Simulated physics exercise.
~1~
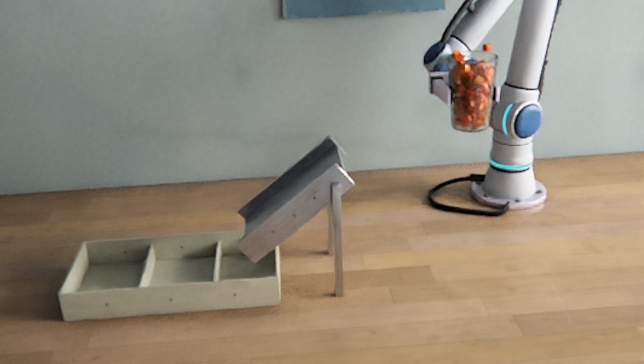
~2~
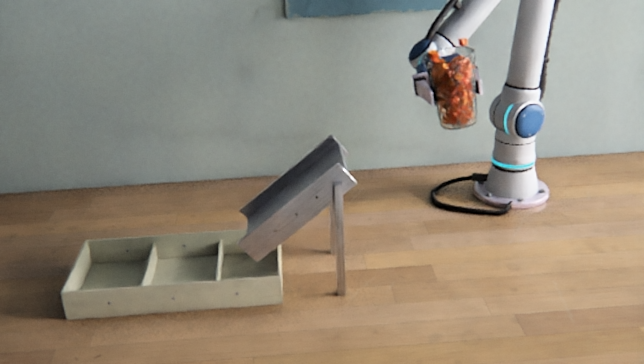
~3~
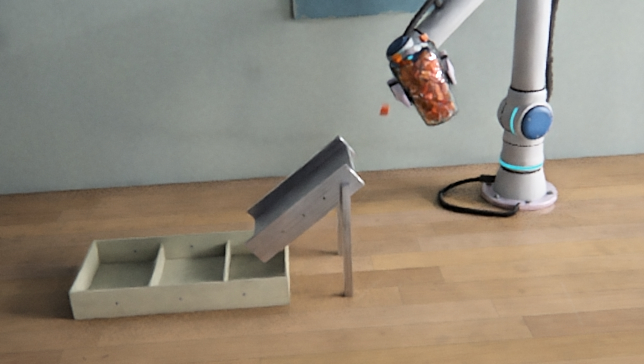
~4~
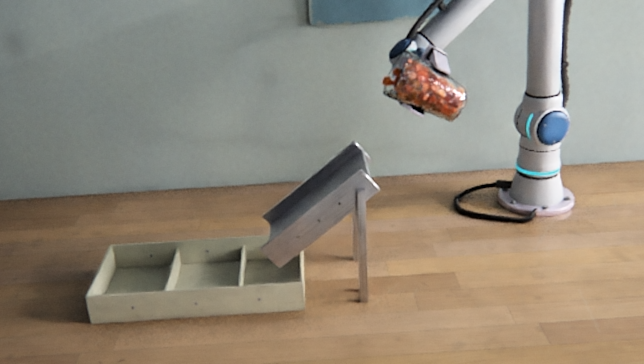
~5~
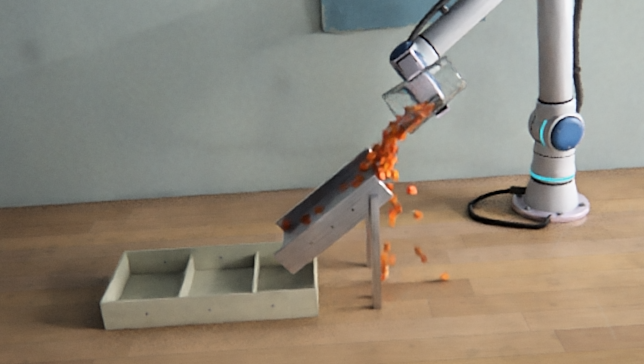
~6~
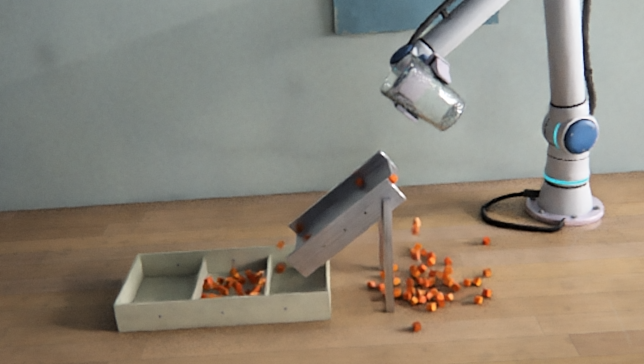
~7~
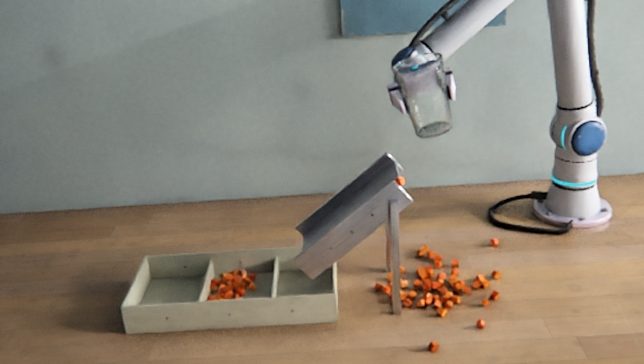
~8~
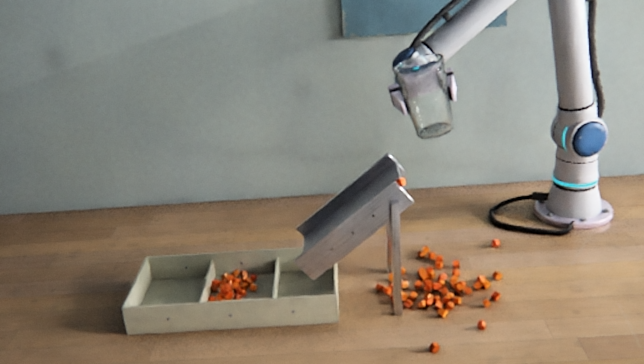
At first, a robot arm holds a clear tumbler heaped with small orange pieces above a wooden table, where a sloping metal chute leads down to a divided tray. The arm carries the tumbler left and tips it, and a stray piece drops. Over the top of the chute, the tumbler turns further and the pieces pour out, some sliding down the slope while others spill past its upper end. The arm then swings the emptied tumbler back towards upright. One pile rests in the tray's middle section, while a larger scatter lies on the table beneath and right of the chute.
